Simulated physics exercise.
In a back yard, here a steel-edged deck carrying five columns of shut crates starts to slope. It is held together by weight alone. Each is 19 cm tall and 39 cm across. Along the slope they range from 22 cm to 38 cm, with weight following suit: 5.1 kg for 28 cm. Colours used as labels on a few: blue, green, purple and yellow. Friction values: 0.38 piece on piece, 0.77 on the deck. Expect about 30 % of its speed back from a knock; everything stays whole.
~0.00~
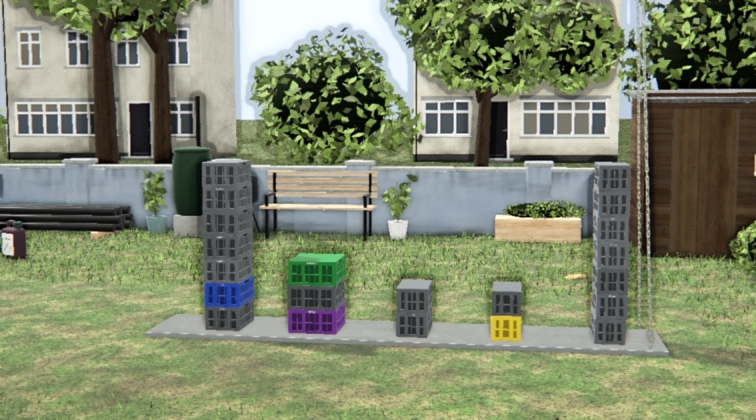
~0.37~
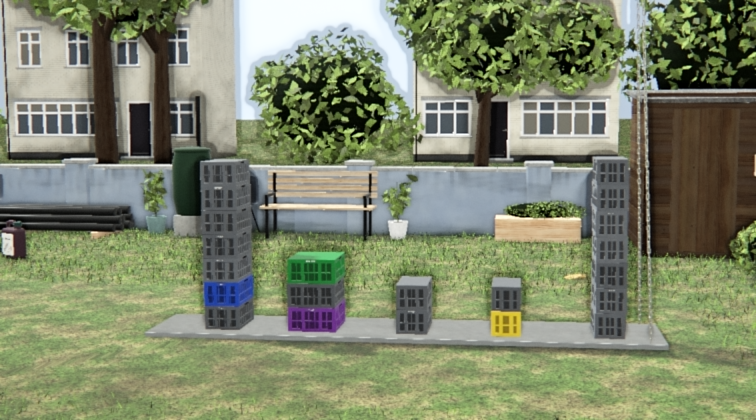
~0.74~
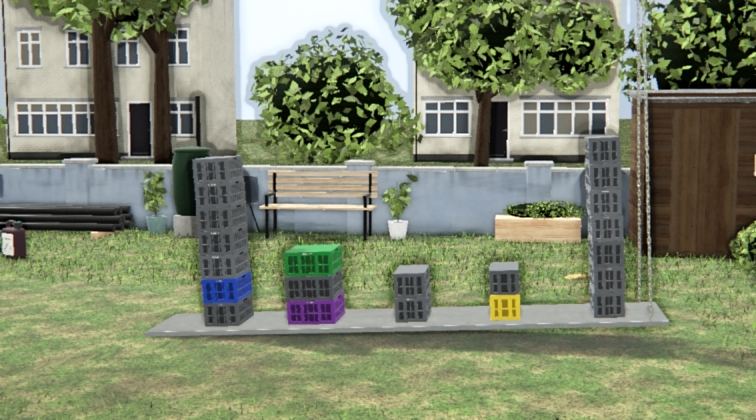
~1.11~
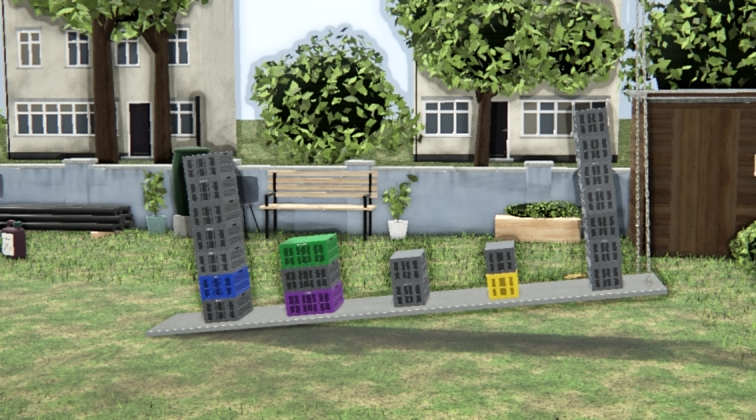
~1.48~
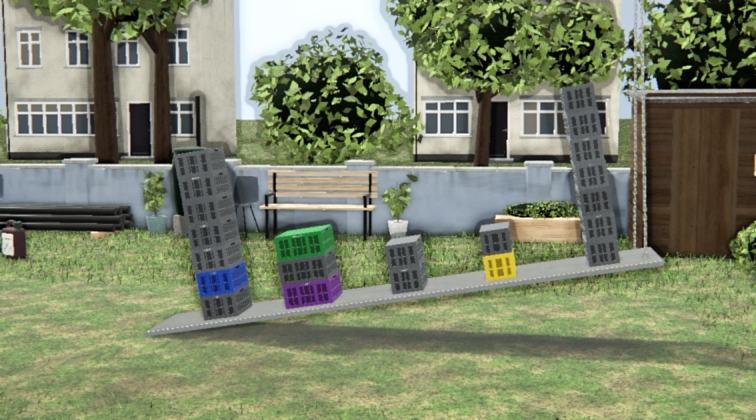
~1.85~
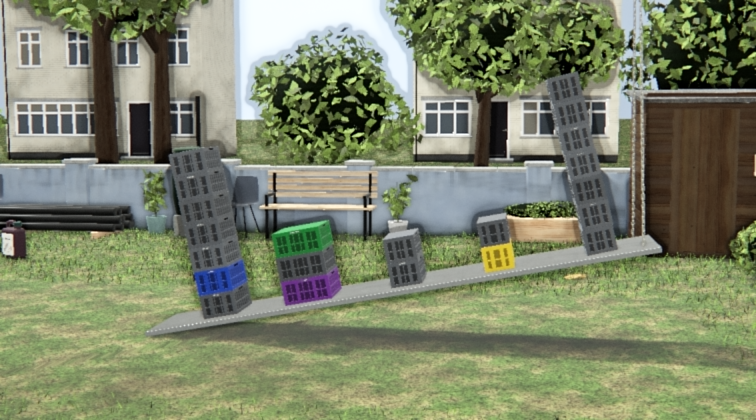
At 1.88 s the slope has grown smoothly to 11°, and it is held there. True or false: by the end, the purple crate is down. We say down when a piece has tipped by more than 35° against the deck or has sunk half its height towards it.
False; the purple crate holds its place.
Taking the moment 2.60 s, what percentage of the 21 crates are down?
At that instant, 35 percent.
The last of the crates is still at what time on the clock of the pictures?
Settling time: Near 5.0 s.
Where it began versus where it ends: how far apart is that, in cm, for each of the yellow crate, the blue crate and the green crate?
Roughly yellow 50 cm, blue 50 cm, green 50 cm.
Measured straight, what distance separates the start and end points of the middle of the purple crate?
Around 25 cm, start to finish.
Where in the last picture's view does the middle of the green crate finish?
Its centre finishes around pixel (262, 294) in the last picture.
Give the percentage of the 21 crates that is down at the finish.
Around 75 per cent, I'd say.
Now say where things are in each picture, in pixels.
In the first frame (we follow the side turned to the camera; leans and shifts are taken against what carries them), middle of the deck's edge (395, 344) slope 0°; purple crate (312, 322); blue crate (222, 295); yellow crate (506, 329); no piece has moved.
The second frame shows middle of the deck's edge (395, 341) slope 1°; purple crate (312, 320).
The third frame shows middle of the deck's edge (395, 329) slope 3°; purple crate (311, 313).
The fourth frame shows middle of the deck's edge (393, 314) slope 7°; purple crate (309, 303).
The fifth frame shows middle of the deck's edge (392, 301) slope 10°; purple crate (307, 294).
The sixth frame shows middle of the deck's edge (391, 294) slope 11°; purple crate (306, 290); blue crate (213, 282); green crate (297, 242); 6 stirred so far.
Around 2.60 s, slope 11°; 7 of the 21 crates down; purple crate unmoved.
Around 3.64 s, slope 11°; 10 of the 21 crates down; purple crate displaced 16 mm; blue crate tipped 27°.
Finally (5.0 s), slope 11°; 16 of the 21 crates down; purple crate displaced 16 mm; blue crate on its side; yellow crate displaced 17 mm. Seen by the last camera, middles, purple crate near (310, 286), blue crate near (172, 303).
